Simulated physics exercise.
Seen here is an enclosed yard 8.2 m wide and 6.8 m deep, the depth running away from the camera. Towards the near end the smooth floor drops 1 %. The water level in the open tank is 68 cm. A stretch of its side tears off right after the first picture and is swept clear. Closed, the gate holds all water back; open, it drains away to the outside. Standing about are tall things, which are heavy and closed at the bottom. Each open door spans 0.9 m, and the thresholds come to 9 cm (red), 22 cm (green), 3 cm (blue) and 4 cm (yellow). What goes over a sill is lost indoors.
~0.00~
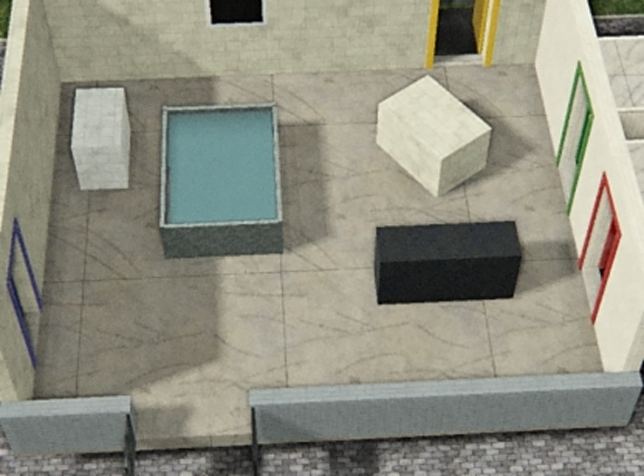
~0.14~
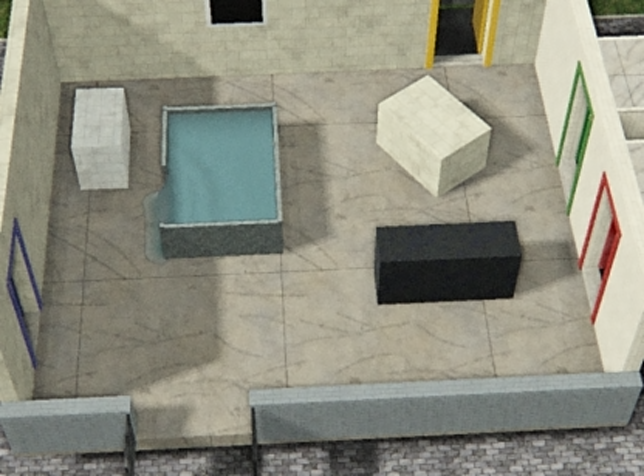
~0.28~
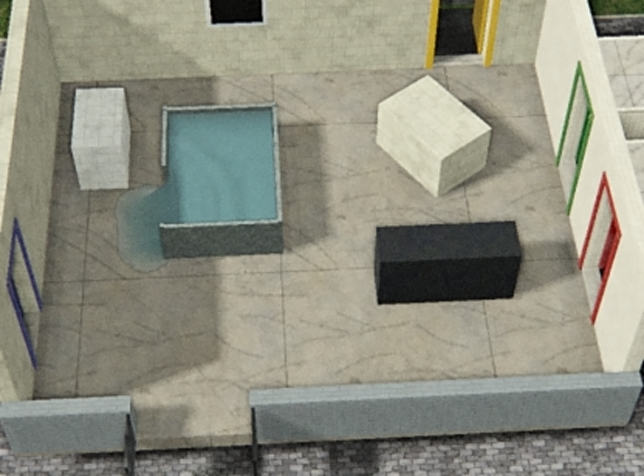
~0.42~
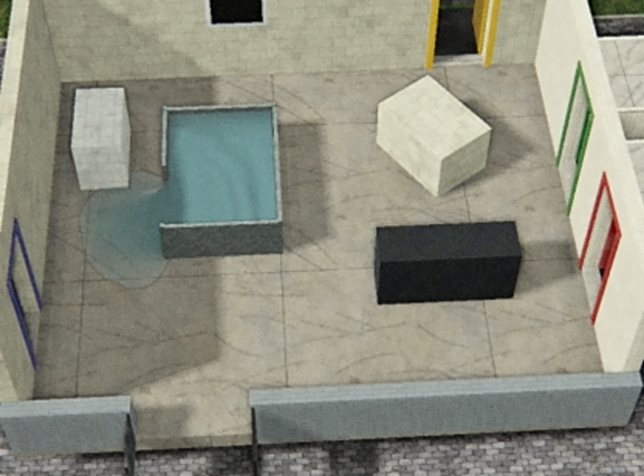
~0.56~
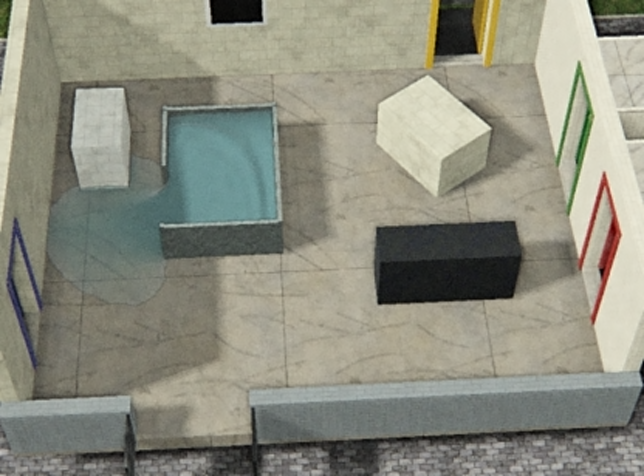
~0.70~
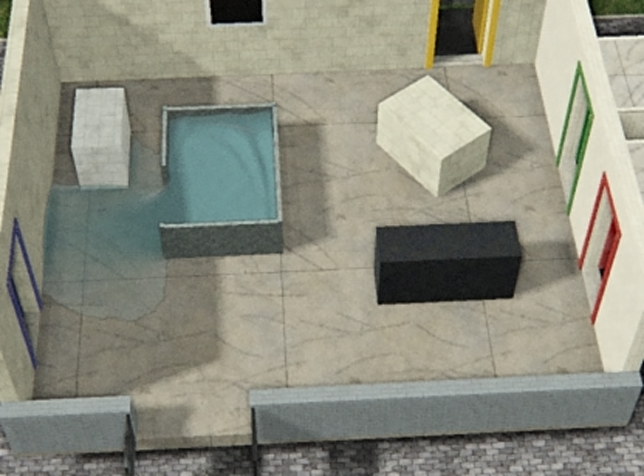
The video shows a walled yard with an open tank of water among large blocks; part of the tank's left side gives way, and water pours out, spreading across the floor toward the left wall and around the pale block.
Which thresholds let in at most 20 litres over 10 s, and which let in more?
In the end watch the red door: It will not outstrip the limit; watch the green door: It will not outstrip the limit; watch the blue door: It will outstrip the limit; watch the yellow door: It will not outstrip the limit.
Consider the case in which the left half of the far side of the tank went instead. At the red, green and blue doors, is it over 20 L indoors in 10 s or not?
Then: Red under, green below, blue under.
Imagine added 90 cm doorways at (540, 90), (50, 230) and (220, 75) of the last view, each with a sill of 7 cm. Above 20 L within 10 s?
First doorway falls short, second gets there, third falls short.
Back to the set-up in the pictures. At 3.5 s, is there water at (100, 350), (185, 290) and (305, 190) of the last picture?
First spot submerged, second not yet wet, third not yet wet.
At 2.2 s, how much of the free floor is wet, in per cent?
Some 20 per cent of it.
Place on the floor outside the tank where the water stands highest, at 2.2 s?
The spot is near (30, 429) in the last view.
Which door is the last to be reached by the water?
Green.
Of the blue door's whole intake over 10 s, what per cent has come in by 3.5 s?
50 percent or so by then.
After 1.4 s water covers 15 % of the floor and is deepest (46 cm) near (47, 244); red door not reached, green door not reached, blue door 13 cm at the sill, 2 L in, yellow door not reached.
After 2.2 s water covers 20 % of the floor and is deepest (44 cm) near (30, 429); red door not reached, green door not reached, blue door 14 cm at the sill, 45 L in, yellow door not reached.
After 3.5 s water covers 30 % of the floor and is deepest (28 cm) near (62, 85); red door not reached, green door not reached, blue door 10 cm at the sill, 96 L in, yellow door not reached.
After 6.0 s water covers 65 % of the floor and is deepest (20 cm) near (30, 429); red door not reached, green door not reached, blue door 8 cm at the sill, 144 L in, yellow door not reached.
After 10.0 s water covers 90 % of the floor and is deepest (10 cm) near (30, 429); red door 6 cm at the sill, 0 L in, green door 4 cm at the sill, 0 L in, blue door 7 cm at the sill, 188 L in, yellow door 3 cm at the sill, 2 L in.
